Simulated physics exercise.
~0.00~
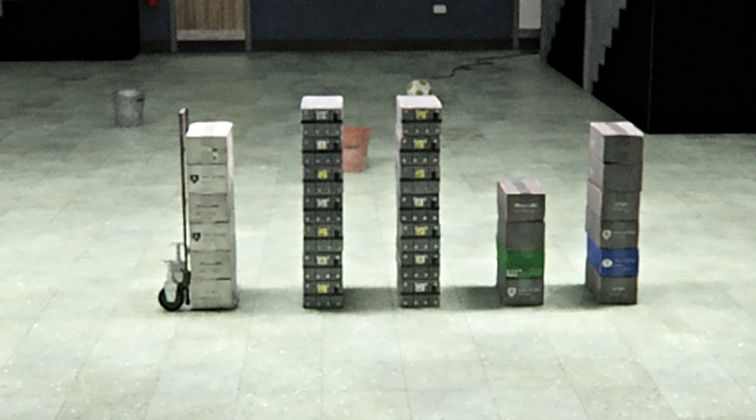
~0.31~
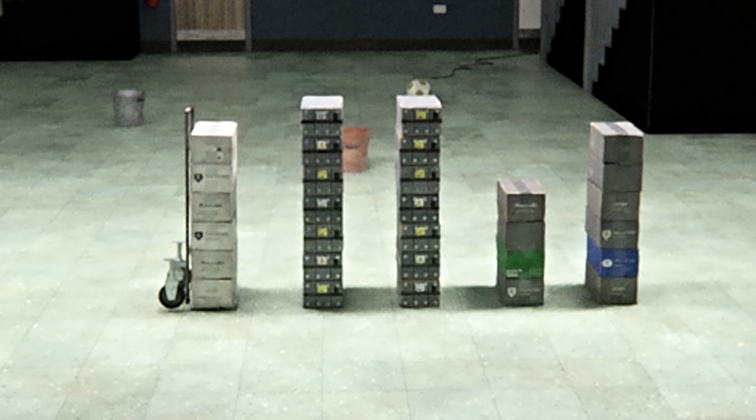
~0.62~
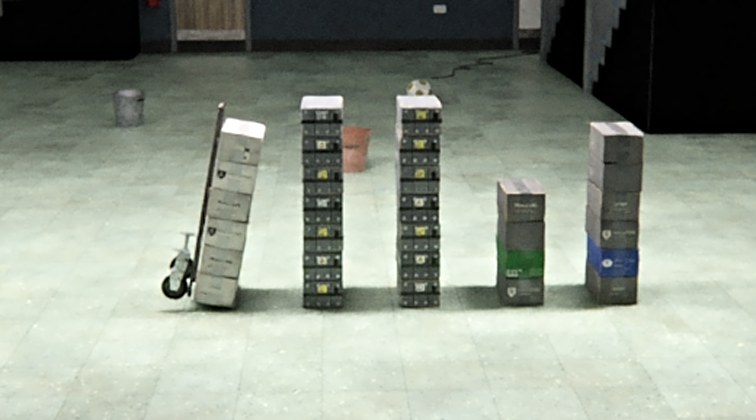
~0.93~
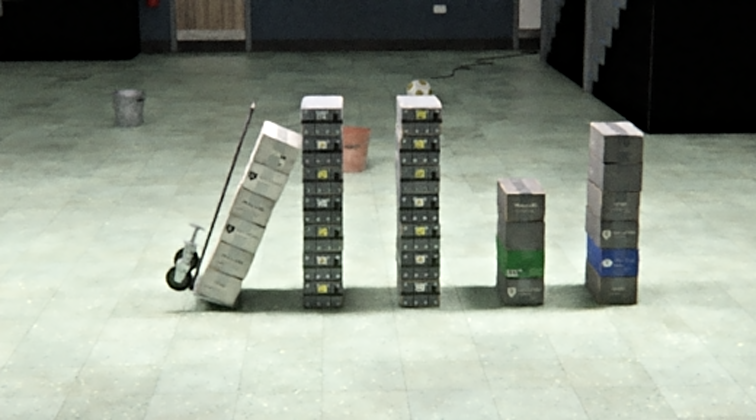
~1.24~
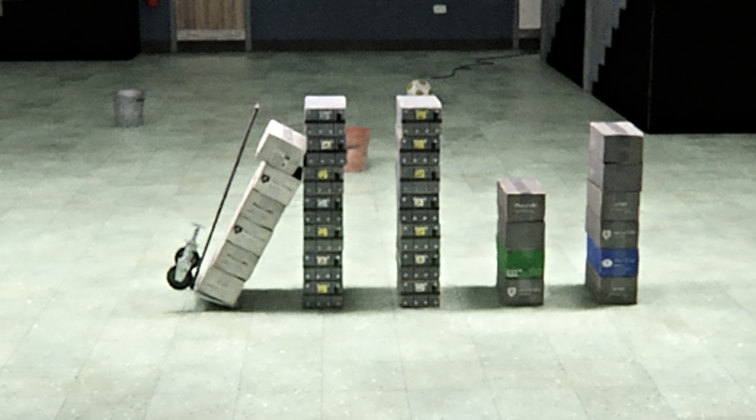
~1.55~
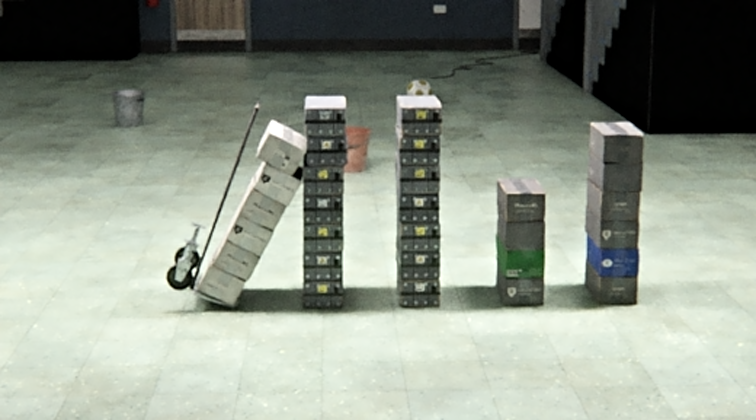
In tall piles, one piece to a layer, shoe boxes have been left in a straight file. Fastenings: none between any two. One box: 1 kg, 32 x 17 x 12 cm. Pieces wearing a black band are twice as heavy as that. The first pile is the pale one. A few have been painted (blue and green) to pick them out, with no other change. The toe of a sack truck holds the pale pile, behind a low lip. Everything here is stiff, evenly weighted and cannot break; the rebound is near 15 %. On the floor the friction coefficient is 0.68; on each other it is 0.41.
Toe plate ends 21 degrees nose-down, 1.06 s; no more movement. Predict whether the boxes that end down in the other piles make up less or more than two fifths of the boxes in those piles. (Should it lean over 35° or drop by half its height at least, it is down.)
It will be lower than two fifths.
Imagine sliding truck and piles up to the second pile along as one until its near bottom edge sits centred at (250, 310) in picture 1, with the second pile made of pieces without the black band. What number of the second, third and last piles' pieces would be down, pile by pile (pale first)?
Down by pile: Second 7, third 6, last 6.
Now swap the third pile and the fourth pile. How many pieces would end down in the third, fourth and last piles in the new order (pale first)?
After the swap, the third pile would have 0 down, the fourth 0 and the last 0.
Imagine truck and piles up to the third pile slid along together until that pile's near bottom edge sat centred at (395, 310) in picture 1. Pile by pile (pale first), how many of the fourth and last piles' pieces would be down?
That would give fourth 0, last 0.
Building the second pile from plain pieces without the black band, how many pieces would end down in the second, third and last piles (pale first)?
In that case the second pile has 6 down, the third 7, the last 6.
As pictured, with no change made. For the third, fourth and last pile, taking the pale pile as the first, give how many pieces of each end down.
From the third pile 0, from the fourth pile 0 and from the last pile 0.
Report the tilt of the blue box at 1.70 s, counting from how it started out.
Near 0 degrees from where it started.
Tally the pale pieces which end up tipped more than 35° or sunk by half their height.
The answer is 0 pale pieces.
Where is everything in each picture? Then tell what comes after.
In the first picture (each place is the centre of the face we see best), truck frame (182, 154) 0° forward; green box (525, 264); blue box (620, 263); the others all in place.
Truck frame (187, 152) 2° forward; green box (525, 264), in the second picture.
Truck frame (214, 147) 11° forward, top of the pale pile leaning 11°; green box (525, 264); the others all in place, in the third picture.
Truck frame (240, 147) 20° forward, top of the pale pile leaning 23°; green box (525, 264); the others all in place, in the fourth picture.
Truck frame (243, 147) 21° forward, top of the pale pile leaning 28°; green box (525, 264); 2 have shifted, in the fifth picture.
Truck frame (243, 147) 21° forward, top of the pale pile leaning 28°; green box (525, 264); blue box (620, 263); 2 have shifted, in the sixth picture.
By 1.61 s, 0 of the pale pile down; none of the 24 other boxes down, 2 disturbed.
When it is over (2.1 s), 0 of the pale pile down; none of the 24 other boxes down, 2 disturbed; blue box unmoved; green box unmoved. That is 0 per cent. In pixels of the last frame, middles, blue box near (612, 254), green box near (520, 255).
